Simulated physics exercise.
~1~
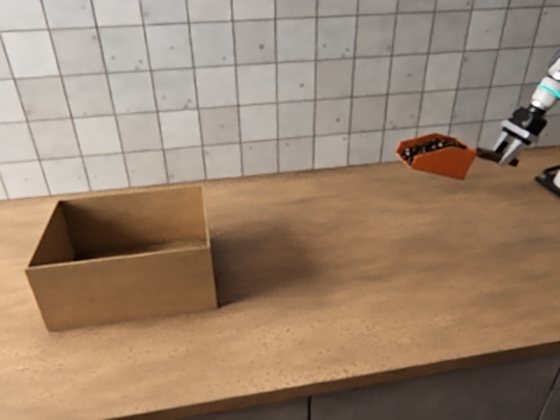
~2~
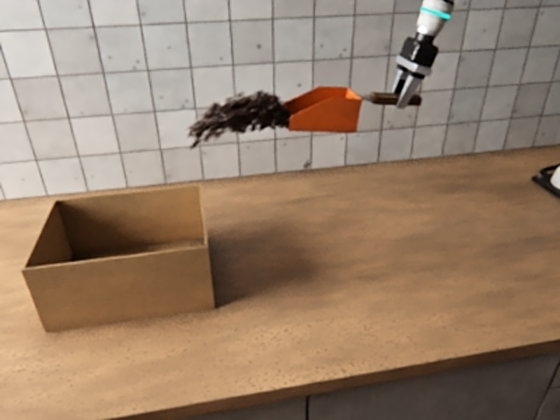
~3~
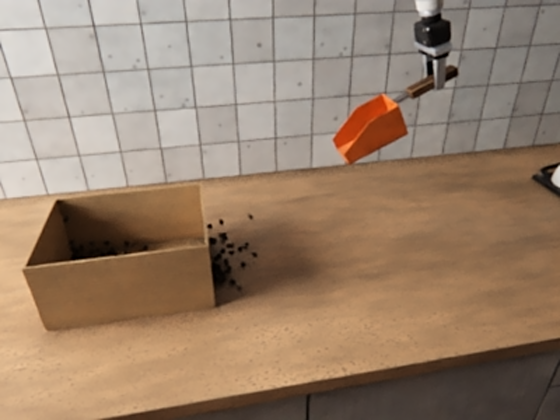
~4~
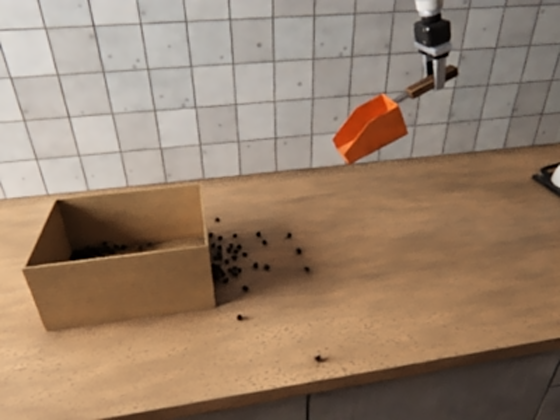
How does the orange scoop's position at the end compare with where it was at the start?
At the end the scoop is further to the left and somewhat higher than it was at the start.
